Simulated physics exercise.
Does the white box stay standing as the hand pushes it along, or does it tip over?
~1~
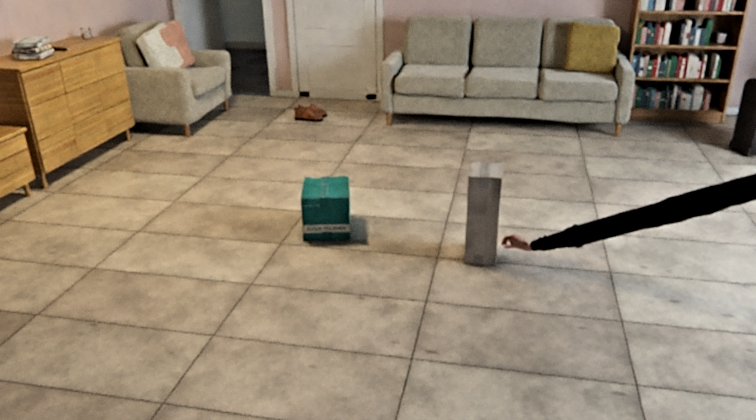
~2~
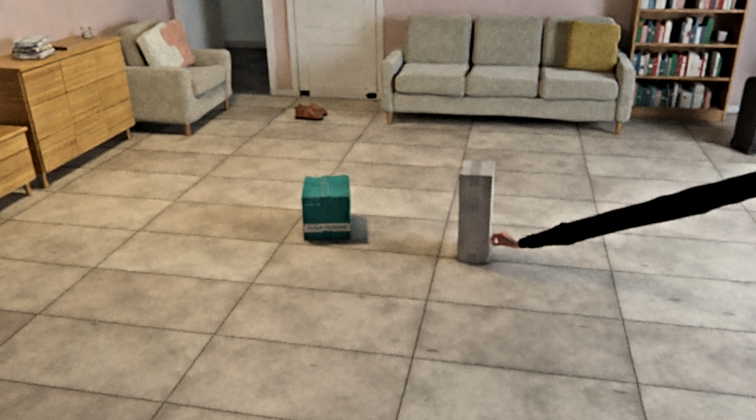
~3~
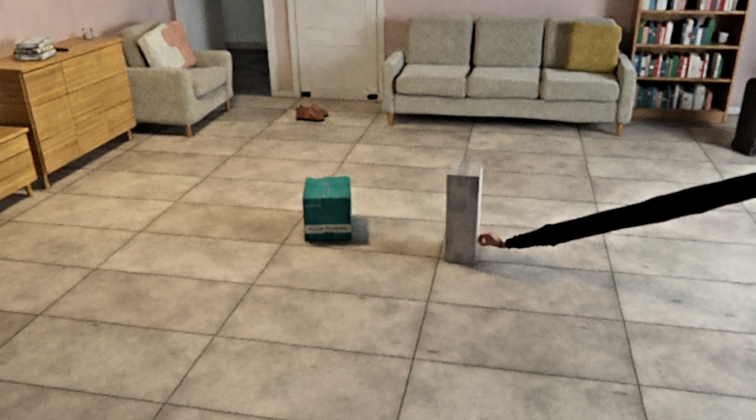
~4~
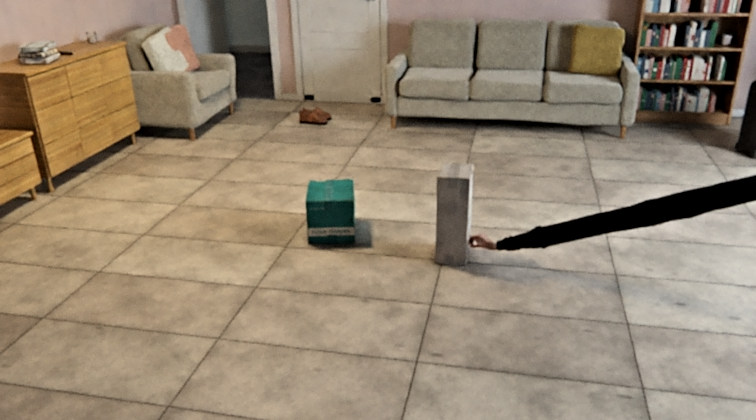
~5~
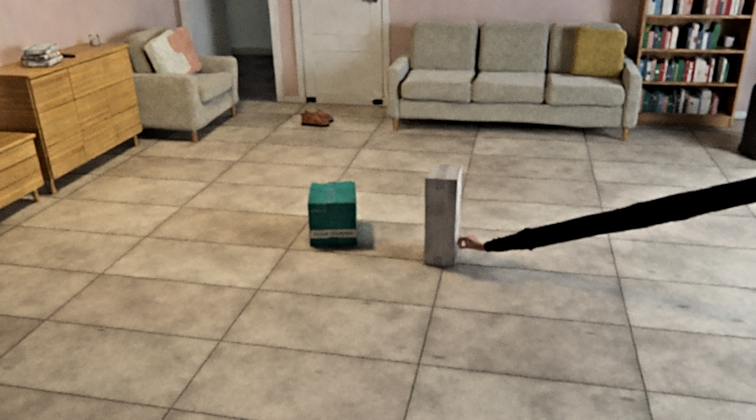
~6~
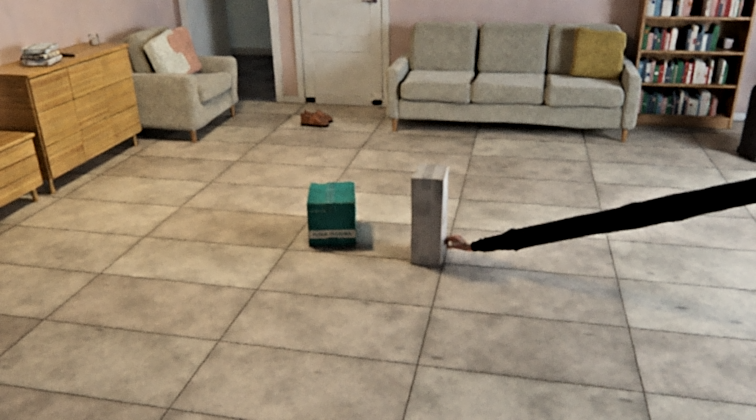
The white box stays standing. It slides left across the tiles and is still upright at the end.
